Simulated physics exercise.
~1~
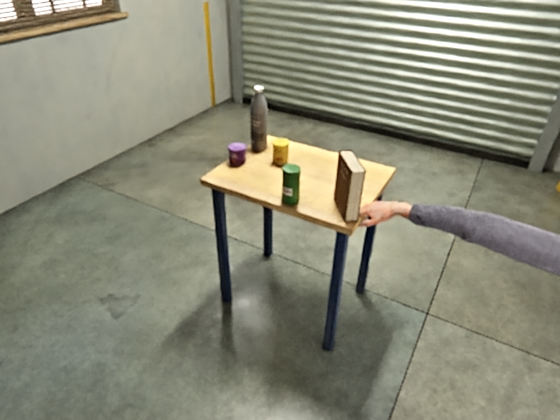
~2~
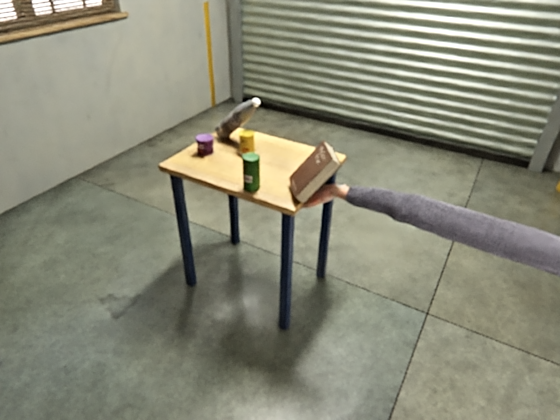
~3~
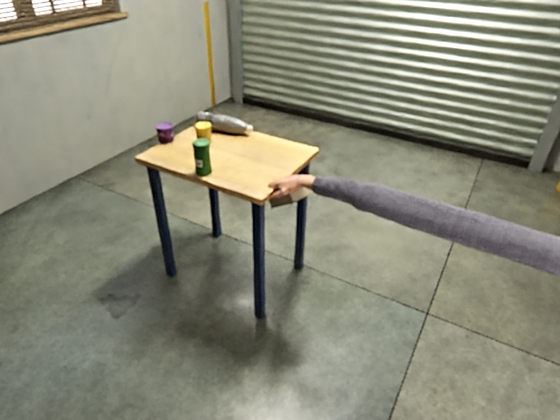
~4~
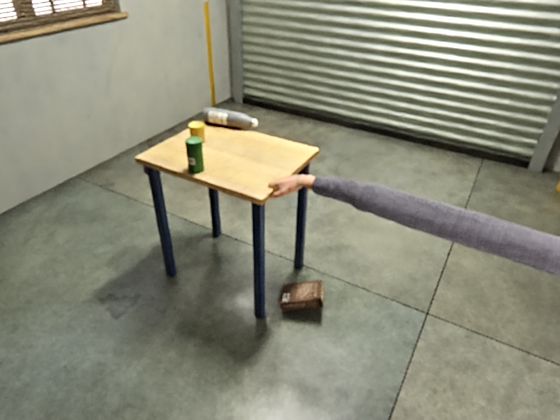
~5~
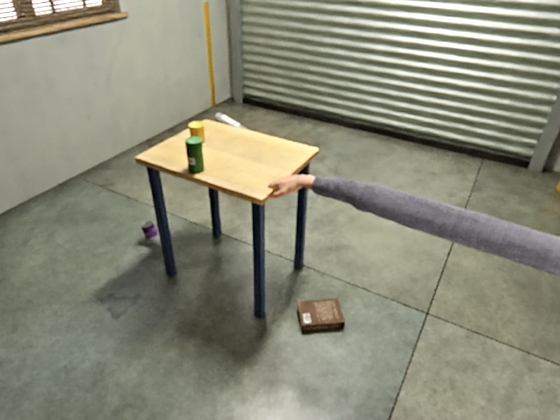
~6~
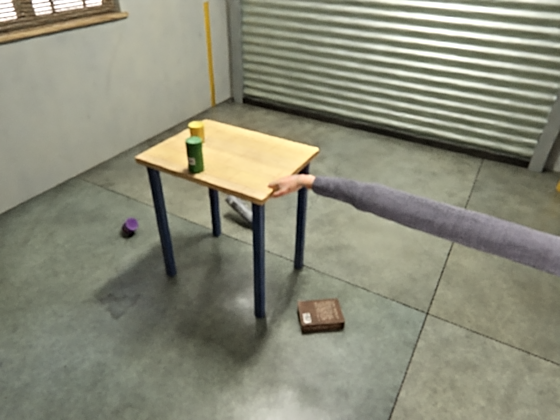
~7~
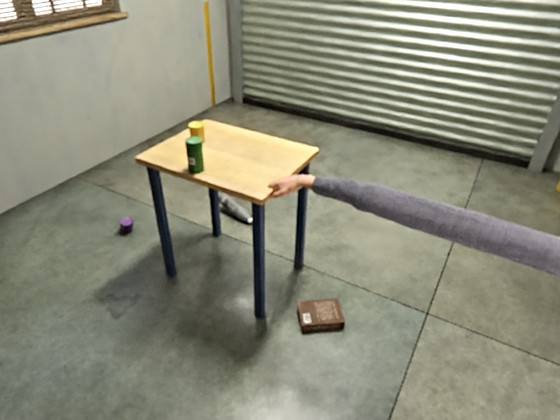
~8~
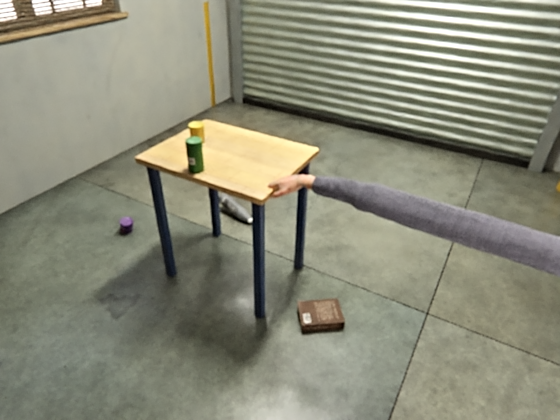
A hand dragged a small wooden table to the left and stopped, and the brown book, then the purple tin and the toppled grey bottle, fell to the floor, while the green jar and yellow tin stayed standing on top.
